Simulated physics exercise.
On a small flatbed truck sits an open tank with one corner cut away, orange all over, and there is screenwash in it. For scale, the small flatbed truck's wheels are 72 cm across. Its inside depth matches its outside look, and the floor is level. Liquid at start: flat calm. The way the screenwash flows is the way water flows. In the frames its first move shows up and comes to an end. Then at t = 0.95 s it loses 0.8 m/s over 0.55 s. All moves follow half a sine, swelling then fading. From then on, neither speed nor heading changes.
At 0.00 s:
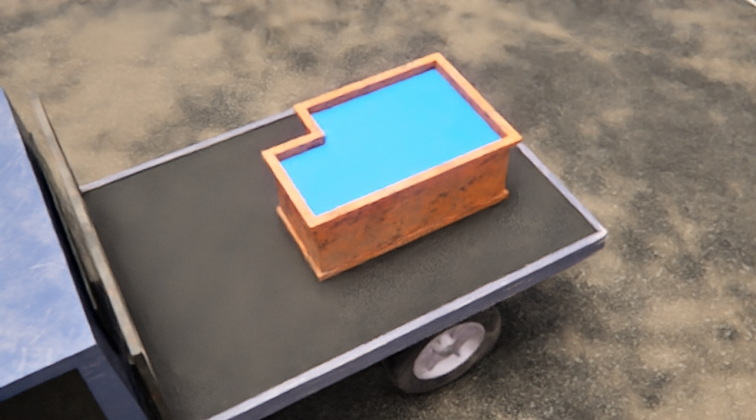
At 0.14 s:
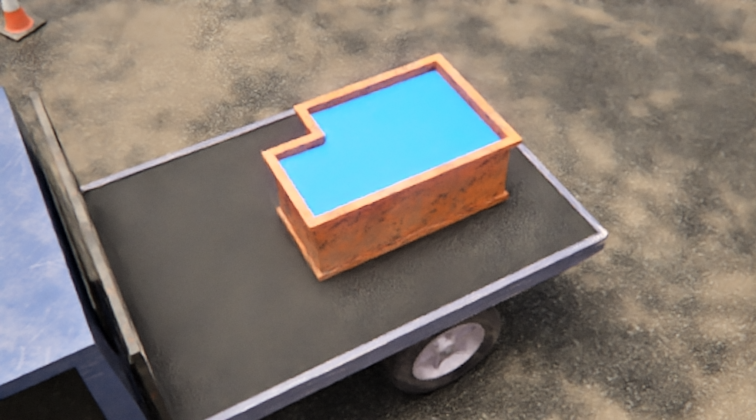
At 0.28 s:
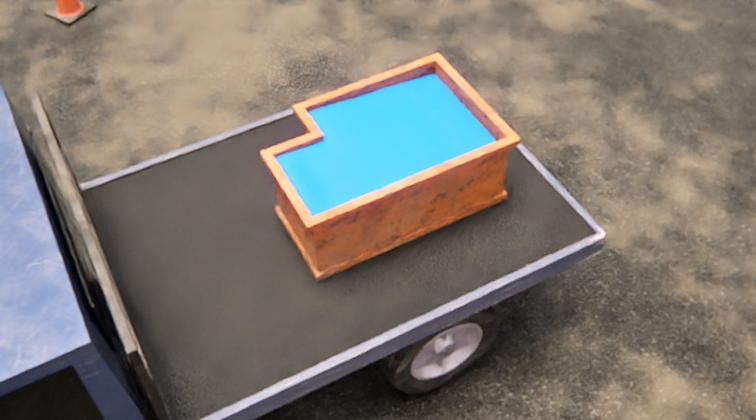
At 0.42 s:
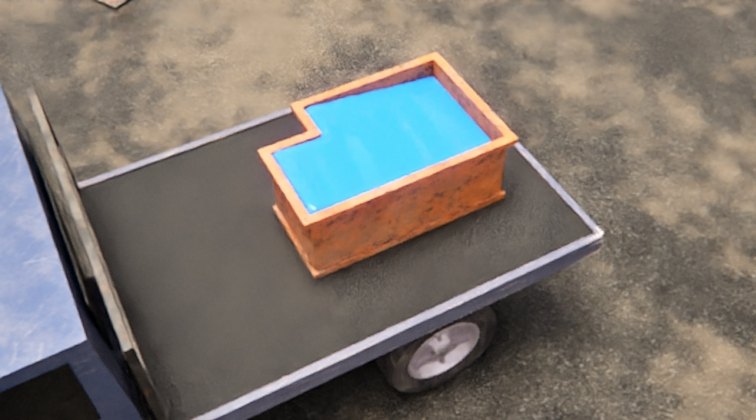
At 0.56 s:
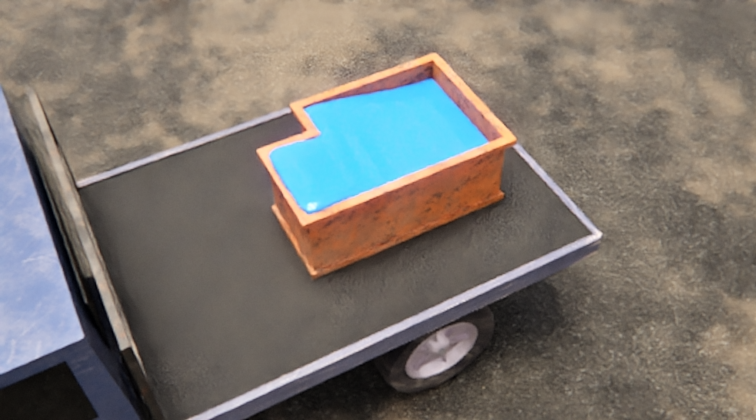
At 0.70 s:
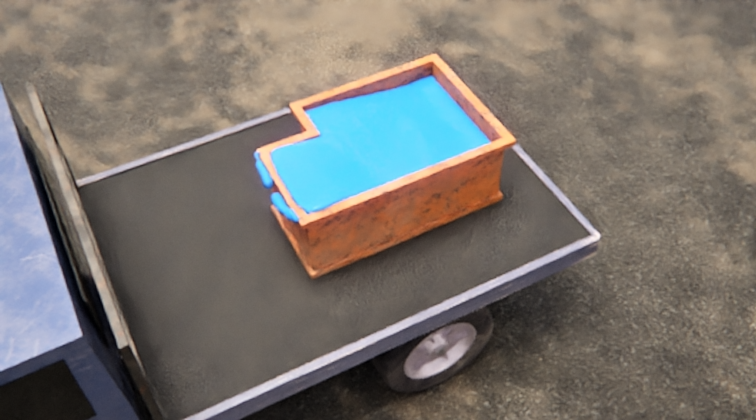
An orange open tank of bright blue liquid, one corner cut away, rides on a small truck's dark flatbed, seen from above over patchy grey-brown ground. The blue cab is at left, and an orange-and-white cone shows briefly at upper left. The camera keeps pace as the truck rolls left past the cone, while the liquid sinks at the right, heaps leftward and slops over the left rim.
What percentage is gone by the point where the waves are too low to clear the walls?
About 6 per cent has gone by then.
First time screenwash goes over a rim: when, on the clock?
I'd say close to 1.6 seconds.
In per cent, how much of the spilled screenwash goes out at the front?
Near 60 per cent of the spill.
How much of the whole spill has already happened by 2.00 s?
Near 50 in a hundred.
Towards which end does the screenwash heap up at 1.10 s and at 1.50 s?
First time: Rear; second time: Forward.
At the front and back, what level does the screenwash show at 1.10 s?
At the front 36 cm, at the back 44 cm.
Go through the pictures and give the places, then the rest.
In the first frame, the screenwash reaches (294, 165) at the front end; it reaches (431, 78) at the back end; no slope yet; the front is on the left, levels are read along the far wall; a wheel hub at (453, 357).
In the second frame, the screenwash reaches (294, 165) at the front end; it reaches (432, 78) at the back end; no slope yet.
In the third frame, the screenwash reaches (291, 160) at the front end; it reaches (431, 82) at the back end; it is heaped 4° towards the front.
In the fourth frame, the screenwash reaches (288, 154) at the front end; it reaches (429, 86) at the back end; it is heaped 8° towards the front.
In the fifth frame, the screenwash reaches (287, 153) at the front end; it reaches (428, 87) at the back end; it is heaped 8° towards the front.
In the sixth frame, the screenwash reaches (287, 155) at the front end; it reaches (428, 86) at the back end; it is heaped 7° towards the front; a wheel hub at (444, 357).
Then, 1.10 s in, it stands 44 cm high behind and 36 cm in front; all of it is still inside.
Then, 1.50 s in, it stands 28 cm high behind and 50 cm in front; all of it is still inside.
Then, 2.00 s in, it stands 39 cm high behind and 39 cm in front; 3 per cent has gone over the front.
Then, 4.49 s in, 6 per cent has gone over the front, 18 of 307 litres.
